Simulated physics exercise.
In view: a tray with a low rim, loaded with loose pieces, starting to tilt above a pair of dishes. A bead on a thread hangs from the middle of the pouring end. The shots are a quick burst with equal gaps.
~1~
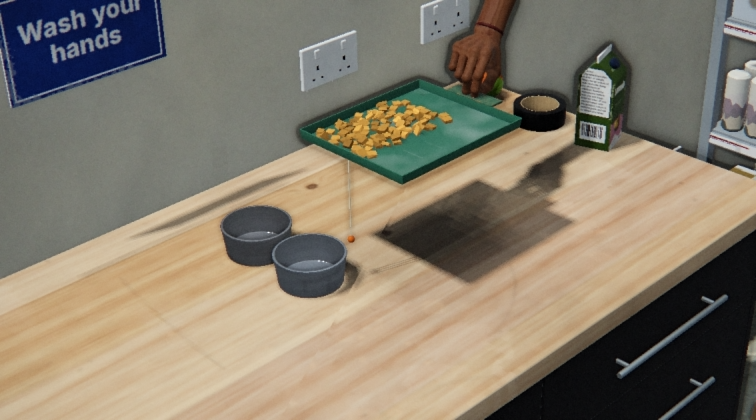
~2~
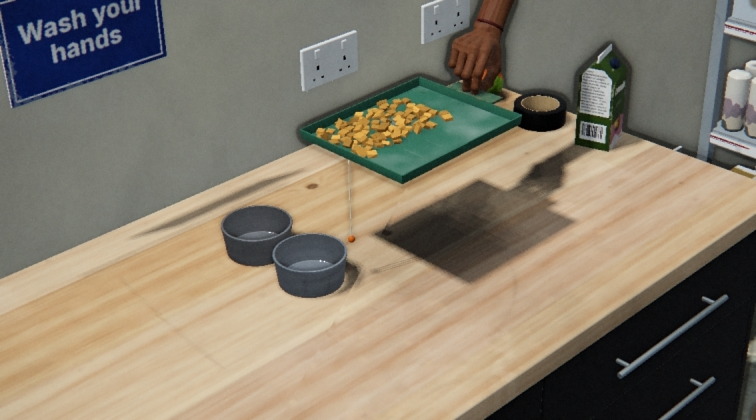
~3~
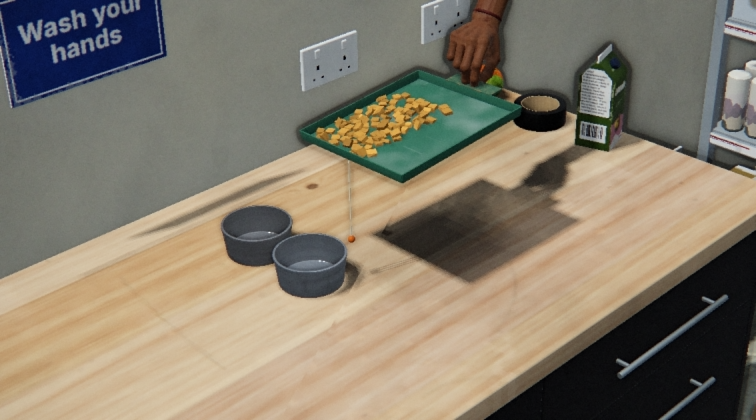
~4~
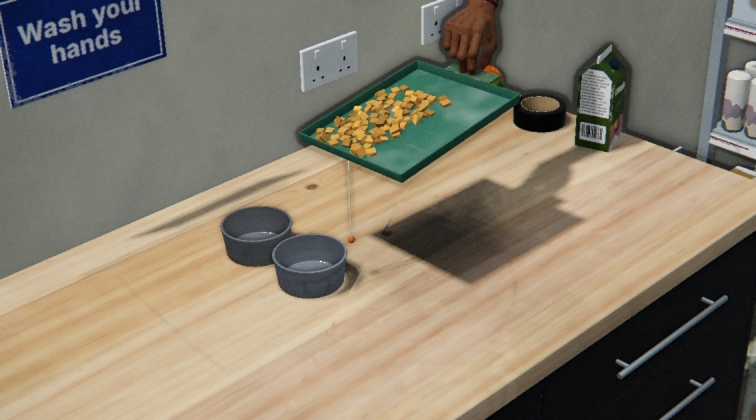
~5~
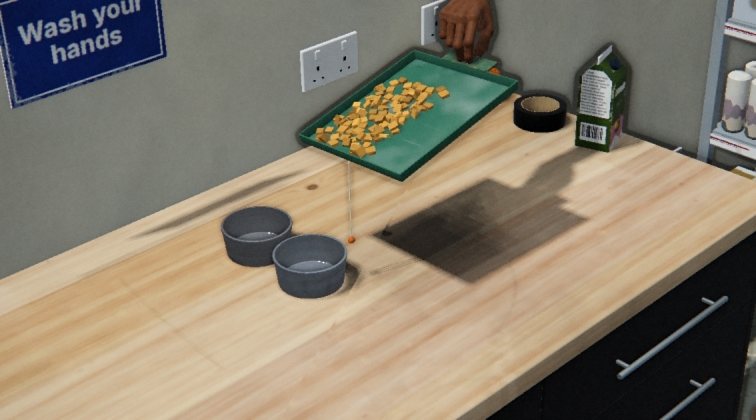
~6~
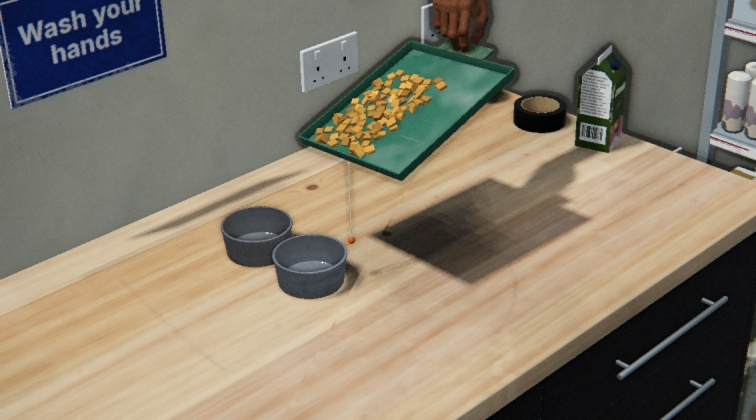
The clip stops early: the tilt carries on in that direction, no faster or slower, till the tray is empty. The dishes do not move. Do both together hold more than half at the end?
They take the larger part between them.
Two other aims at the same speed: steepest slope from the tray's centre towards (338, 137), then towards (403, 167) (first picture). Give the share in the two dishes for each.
The first gives 10 %, the second 0 %.
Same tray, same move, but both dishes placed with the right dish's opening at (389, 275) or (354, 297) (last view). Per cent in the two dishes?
In turn 40 and 30 in a hundred.
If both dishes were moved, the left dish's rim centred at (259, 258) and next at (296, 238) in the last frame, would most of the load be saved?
In turn: Not half; the larger part.
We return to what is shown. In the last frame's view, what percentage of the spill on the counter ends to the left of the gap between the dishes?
Near 30 %.
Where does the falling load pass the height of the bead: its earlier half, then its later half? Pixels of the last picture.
Early half (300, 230), late half (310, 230).
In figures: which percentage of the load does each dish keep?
The left dish has 10 per cent, the right dish has 60.
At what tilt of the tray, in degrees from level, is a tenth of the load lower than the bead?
Near 85 degrees.
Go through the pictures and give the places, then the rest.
In the first frame, corners of the pouring end (302, 129) and (402, 175), level; middle of the load (375, 128), cereal squares; left dish (230, 247); right dish (283, 278); bead on its thread (351, 239).
In the second frame, corners of the pouring end (302, 129) and (402, 175), level; middle of the load (376, 127).
In the third frame, corners of the pouring end (302, 130) and (402, 174), tipped barely, lowest at the left corner; middle of the load (375, 125).
In the fourth frame, corners of the pouring end (301, 132) and (401, 174), tipped a little, lowest at the left corner; middle of the load (374, 121).
In the fifth frame, corners of the pouring end (301, 134) and (400, 173), tipped a little, lowest at the left corner; middle of the load (374, 118).
In the sixth frame, corners of the pouring end (300, 136) and (399, 173), tipped clearly, lowest at the left corner; middle of the load (372, 114); left dish (230, 247); right dish (283, 278).
Just after the last frame, tray tipped steeply; almost all on the tray; just a few in the air.
A moment on, tray tipped past a quarter turn; roughly two thirds on the tray; roughly a quarter in the right dish; just a few in the left dish; about a tenth outside both; just a few in the air.
Further on, tray tipped past a quarter turn; roughly two thirds in the right dish; about a tenth in the left dish; roughly a third outside both.
When it is over, tray tipped past a quarter turn; roughly two thirds in the right dish; about a tenth in the left dish; roughly a third outside both.
